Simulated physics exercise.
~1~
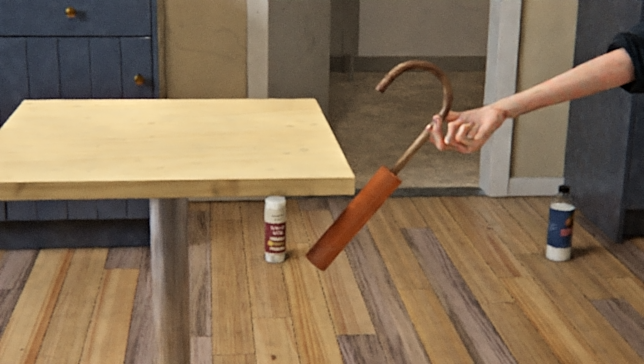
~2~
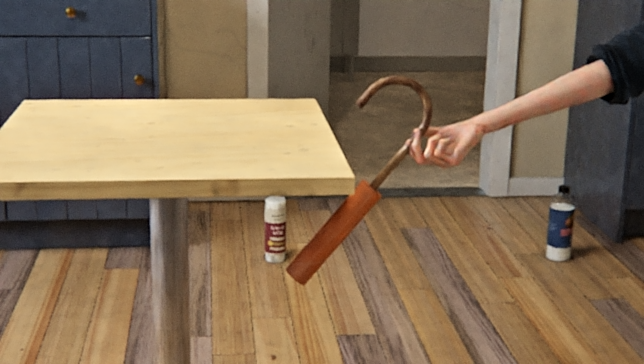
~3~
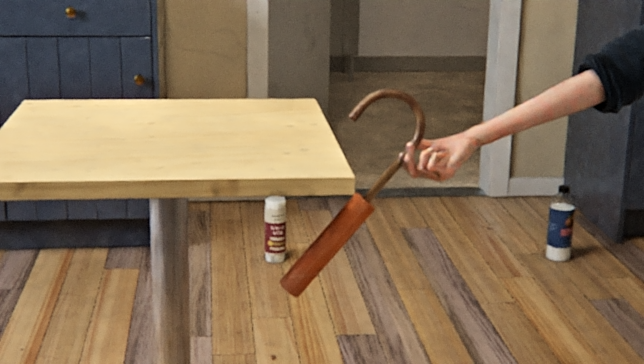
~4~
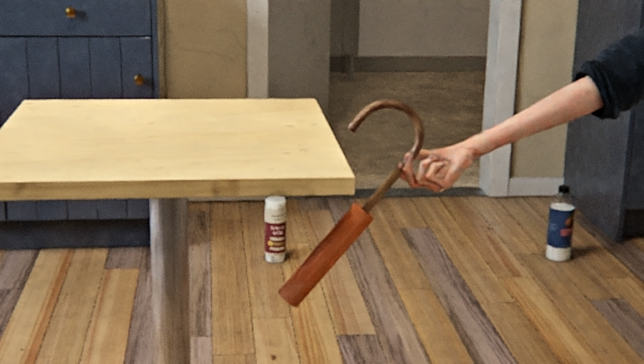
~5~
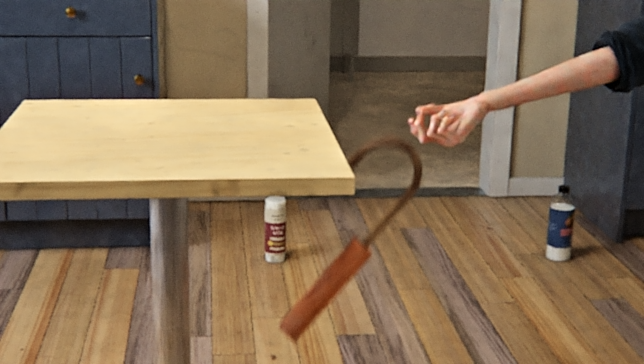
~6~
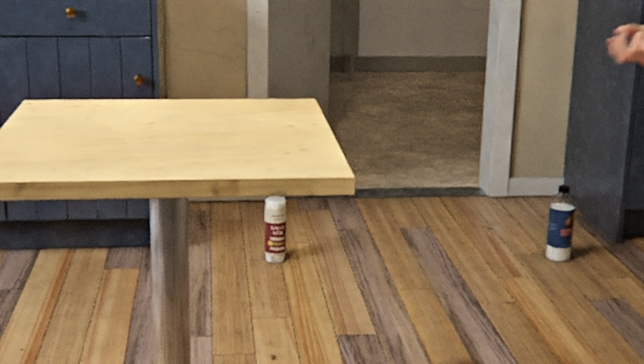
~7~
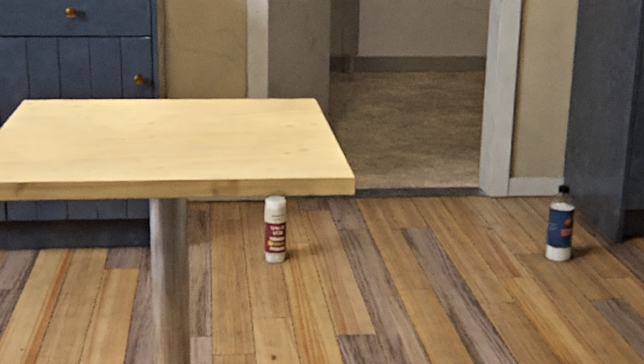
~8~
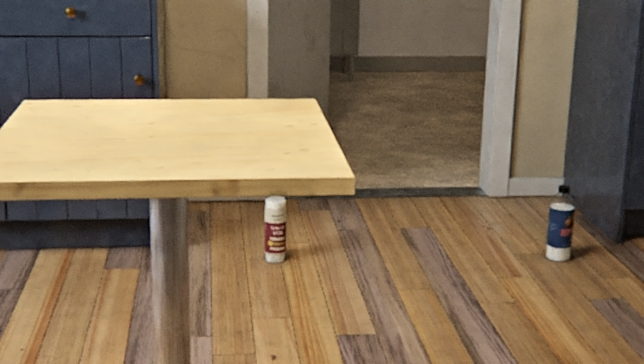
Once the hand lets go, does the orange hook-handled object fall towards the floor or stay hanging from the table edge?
It falls towards the floor, dropping out of view beside the table. Nothing is left hanging from the table edge.
